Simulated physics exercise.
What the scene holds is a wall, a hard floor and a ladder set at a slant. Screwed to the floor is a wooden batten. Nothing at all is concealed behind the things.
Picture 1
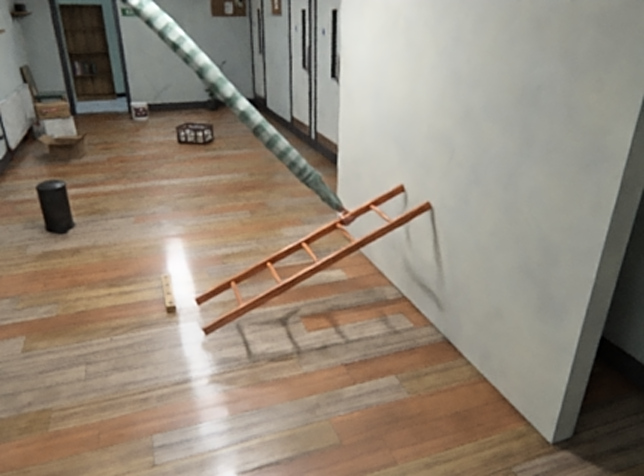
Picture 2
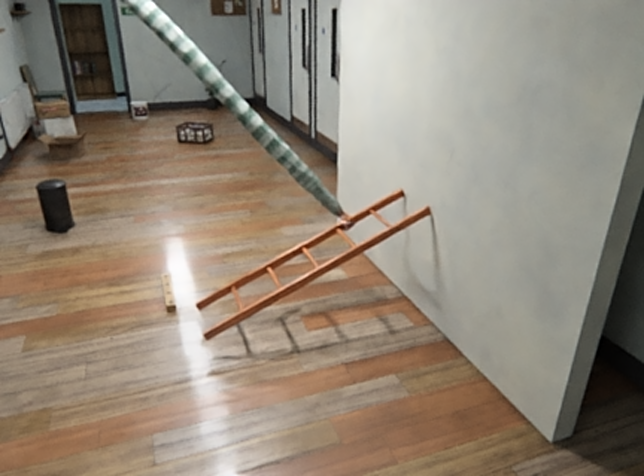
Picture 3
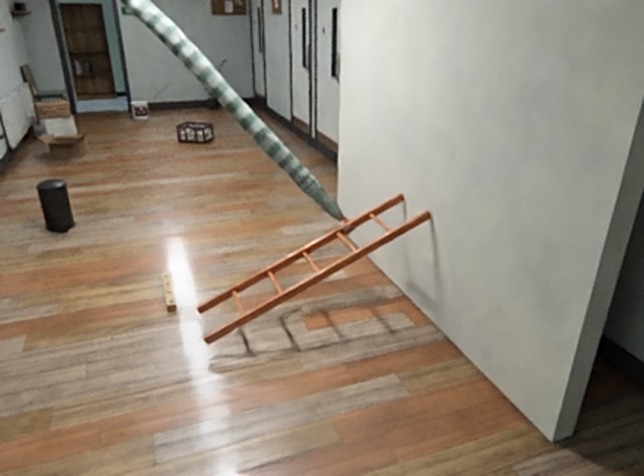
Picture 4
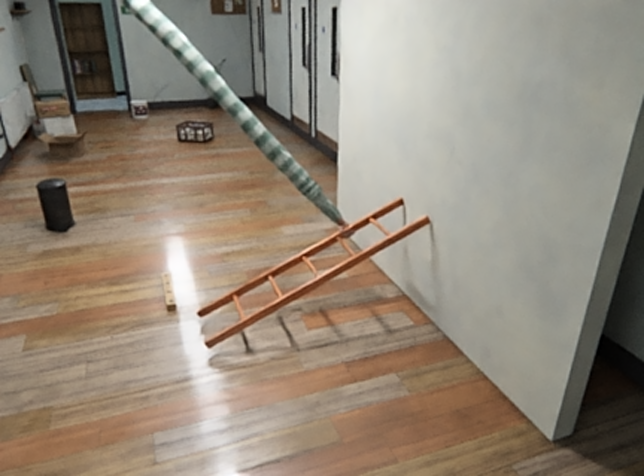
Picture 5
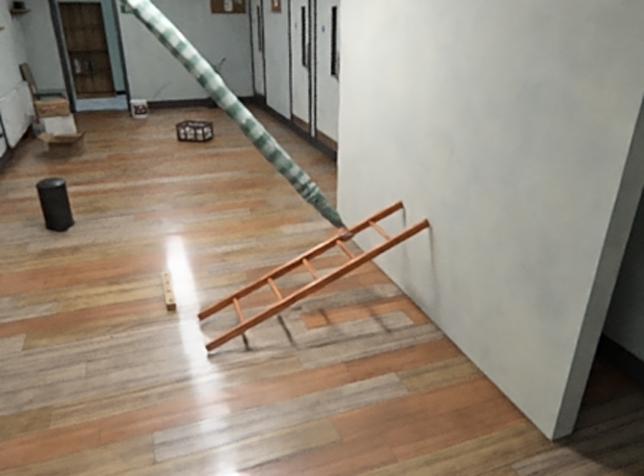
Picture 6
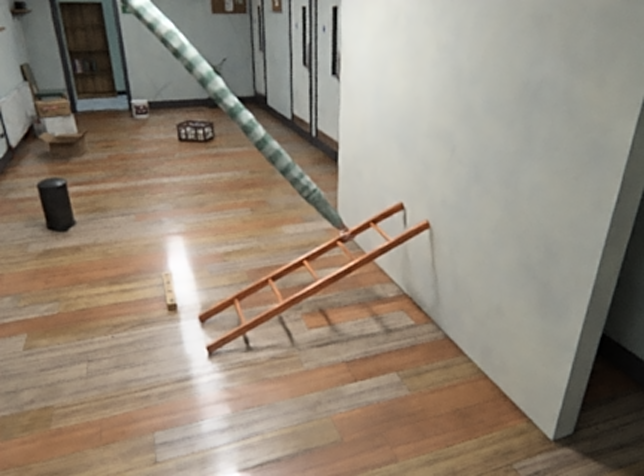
At first, a green-and-pale banded arm reaching from the upper left holds an orange ladder at a slant beside a pale wall, above a wooden floor with a small batten on it. The arm lowers the ladder slightly, its shadow drawing closer beneath it. Then the ladder stays still, with the arm's tip still on it.
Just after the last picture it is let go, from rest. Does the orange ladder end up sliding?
Yes: Chances are it will lose its footing.
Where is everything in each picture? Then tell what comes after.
Still on the way; orange ladder (311, 254); batten (169, 292), in the first picture.
Still on the way; orange ladder (311, 259); batten (169, 291), in the second picture.
Still on the way; orange ladder (312, 263); batten (169, 291), in the third picture.
Still on the way; orange ladder (312, 268); batten (169, 290), in the fourth picture.
Still on the way; orange ladder (311, 271); batten (169, 290), in the fifth picture.
In place, still held; orange ladder (312, 272); batten (170, 290), in the sixth picture.
Then, 0.26 s on from there, orange ladder turned 7° from its first pose near (307, 286).
Then, 0.36 s on from there, orange ladder turned 18° from its first pose near (305, 304).
In the end, the orange ladder gives way at the feet, near (304, 314).
